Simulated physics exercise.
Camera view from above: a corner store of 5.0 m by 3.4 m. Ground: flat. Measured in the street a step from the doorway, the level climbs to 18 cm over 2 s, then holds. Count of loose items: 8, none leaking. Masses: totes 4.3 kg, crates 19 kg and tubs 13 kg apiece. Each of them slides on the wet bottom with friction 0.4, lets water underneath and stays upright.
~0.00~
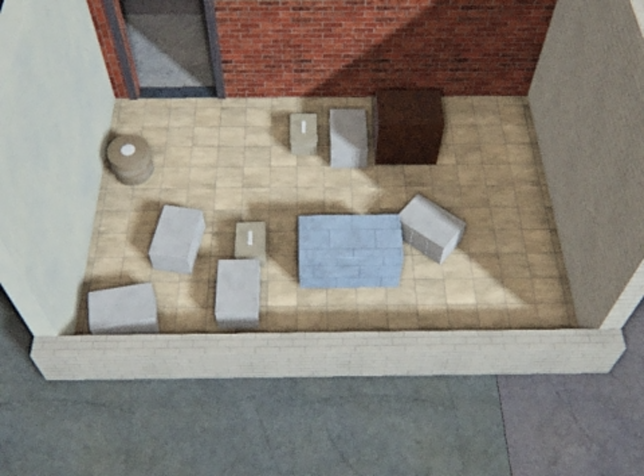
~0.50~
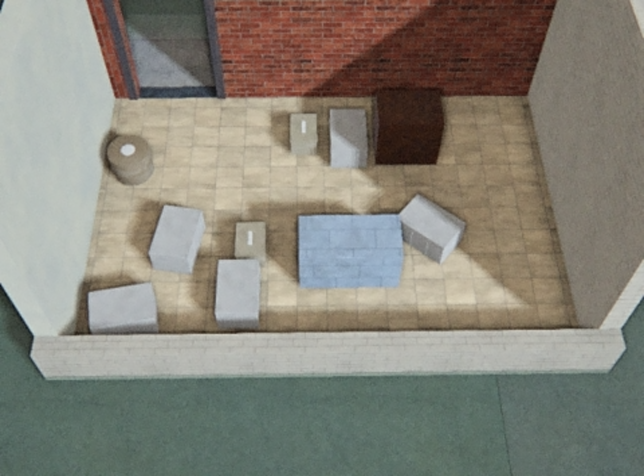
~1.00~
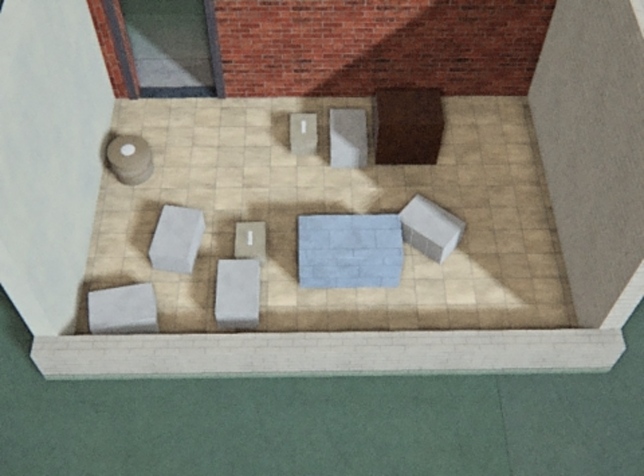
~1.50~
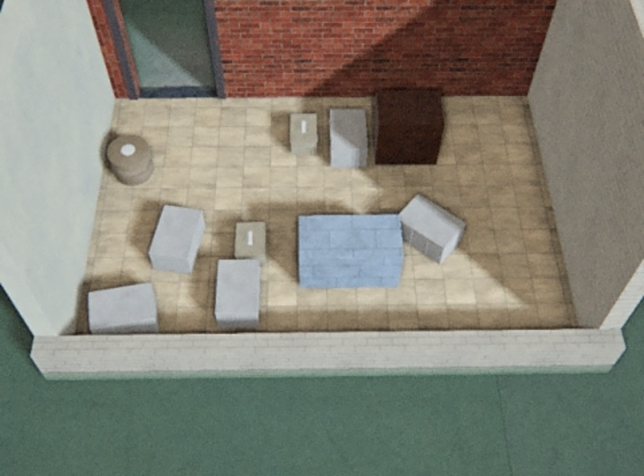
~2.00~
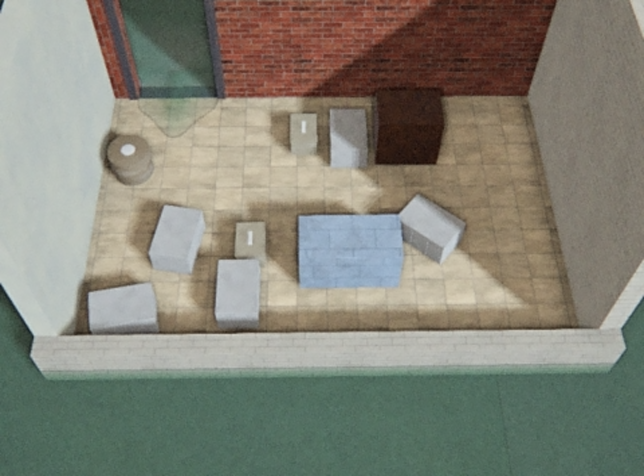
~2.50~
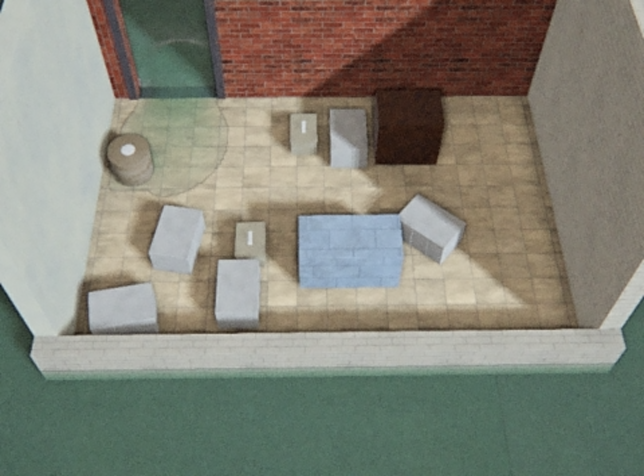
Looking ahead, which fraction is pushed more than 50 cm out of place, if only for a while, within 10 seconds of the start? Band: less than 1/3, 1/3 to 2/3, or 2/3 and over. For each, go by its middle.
It is a middling fraction, from a third to two thirds.
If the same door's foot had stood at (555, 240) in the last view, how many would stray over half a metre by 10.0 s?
Then it comes to 0.
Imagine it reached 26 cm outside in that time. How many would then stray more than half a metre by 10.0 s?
So the tally would be 5.
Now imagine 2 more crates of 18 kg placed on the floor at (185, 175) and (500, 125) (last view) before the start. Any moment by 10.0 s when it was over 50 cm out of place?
In turn: Past it, less.
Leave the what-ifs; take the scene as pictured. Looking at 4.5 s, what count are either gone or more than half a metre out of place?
I make it 1.
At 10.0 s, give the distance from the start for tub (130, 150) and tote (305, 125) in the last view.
They've ended up 150 cm and 0 cm away, in that order.
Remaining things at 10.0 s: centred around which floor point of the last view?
The centre is close to (332, 239).
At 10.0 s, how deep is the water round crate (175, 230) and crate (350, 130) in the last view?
About 9 and 4 cm.
After 3.5 s 0 of 8 are over 50 cm from their spots; 0 afloat.
After 4.5 s 1 of 8 are over 50 cm from their spots; 1 afloat.
After 7.0 s 3 of 8 are over 50 cm from their spots; 5 afloat.
After 10.0 s 5 of 8 are over 50 cm from their spots, and 5 have been at some point; 4 afloat.
